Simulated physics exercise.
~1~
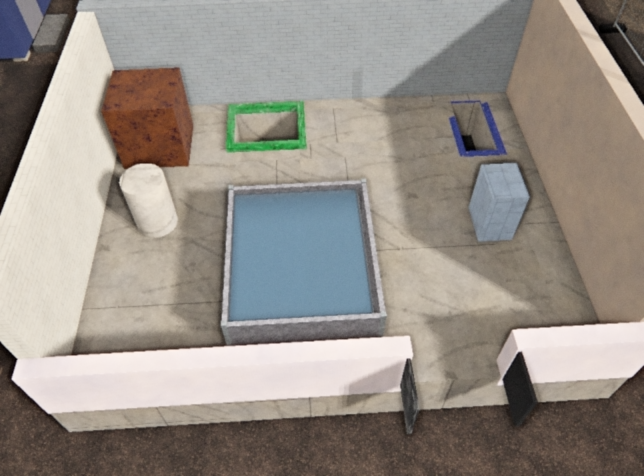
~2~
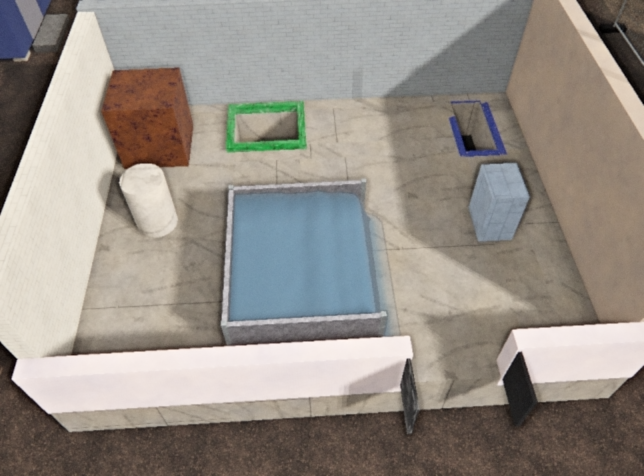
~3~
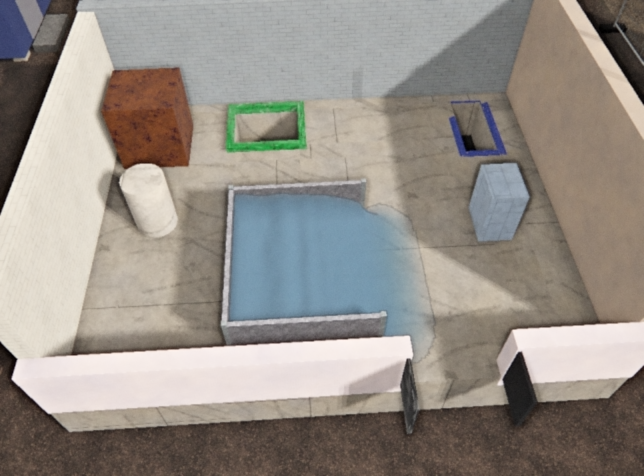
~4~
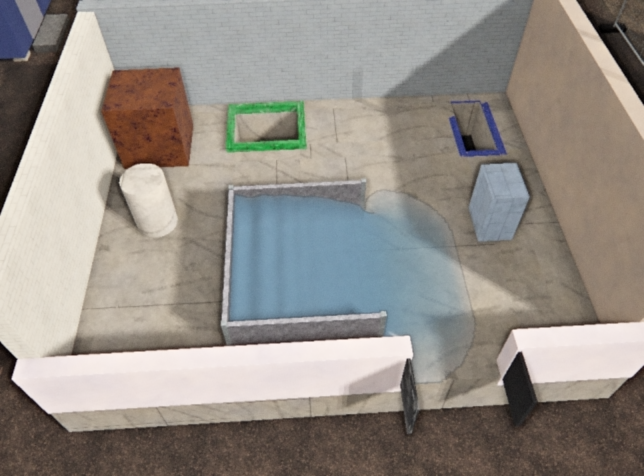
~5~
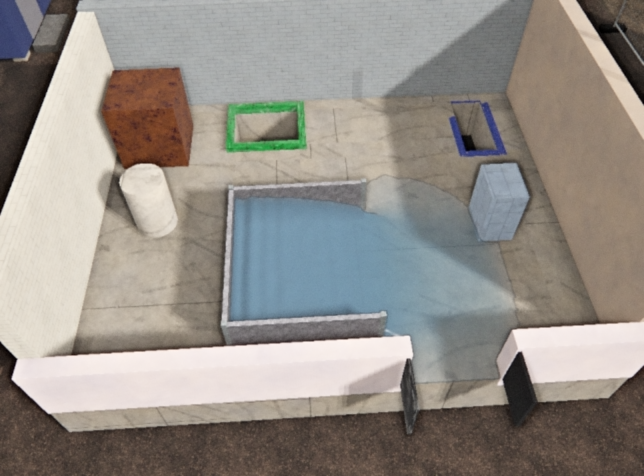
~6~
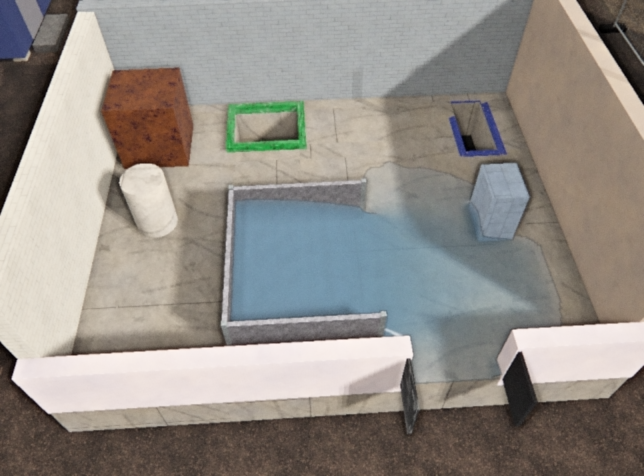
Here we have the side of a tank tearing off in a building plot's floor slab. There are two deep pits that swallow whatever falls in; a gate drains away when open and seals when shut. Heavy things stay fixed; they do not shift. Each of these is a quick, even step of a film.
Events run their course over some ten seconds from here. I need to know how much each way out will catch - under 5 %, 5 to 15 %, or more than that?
As I see it, as it plays out the gate goes past fifteen per cent. As it plays out the green pit never reaches five per cent. As it plays out the blue pit goes past fifteen per cent.
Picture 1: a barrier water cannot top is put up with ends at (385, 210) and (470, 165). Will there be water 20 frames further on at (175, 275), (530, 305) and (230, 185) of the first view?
Result, listed order: Spot 1 kept clear of the flood, spot 2 reached by the flood, spot 3 kept clear of the flood.
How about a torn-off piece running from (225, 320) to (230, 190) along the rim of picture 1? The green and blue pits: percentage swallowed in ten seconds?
Near enough: Green 4 percent, blue 8 percent.
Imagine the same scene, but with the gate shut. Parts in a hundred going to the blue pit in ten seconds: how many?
That's 45 in a hundred for blue.
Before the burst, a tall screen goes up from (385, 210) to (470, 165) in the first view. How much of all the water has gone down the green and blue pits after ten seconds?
The green pit gets 0 per cent, the blue pit 30 per cent.
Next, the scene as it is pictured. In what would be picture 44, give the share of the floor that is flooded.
I'd put it at roughly 65 per cent.
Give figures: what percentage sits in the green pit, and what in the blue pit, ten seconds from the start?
I'd say near 0 %, and near 34 %.
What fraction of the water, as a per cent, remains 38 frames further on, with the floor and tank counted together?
Roughly 54 %.
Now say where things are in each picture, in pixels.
The first picture shows the open tank at (301, 250) is whole and still.
In the second picture, the front is at a hidden place, out from the gap at (368, 268).
In the third picture, the front is at a hidden place, out from the gap at (368, 269).
In the fourth picture, water pours out at (368, 270) and has run to a hidden place.
In the fifth picture, the front is at a hidden place, out from the gap at (368, 270).
In the sixth picture, water pours out at (368, 270) and has run to (554, 330).
A moment on, water covers 35 % of the floor; the gate 2 %, the green pit 0 %, the blue pit 0 %.
Next, water covers 40 % of the floor; the gate 5 %, the green pit 0 %, the blue pit 3 %.
Then, water covers 45 % of the floor; the gate 10 %, the green pit 0 %, the blue pit 13 %.
Later, water covers 65 % of the floor; the gate 19 %, the green pit 0 %, the blue pit 26 %.
In the end, water covers 75 % of the floor; the gate 25 %, the green pit 0 %, the blue pit 35 %.
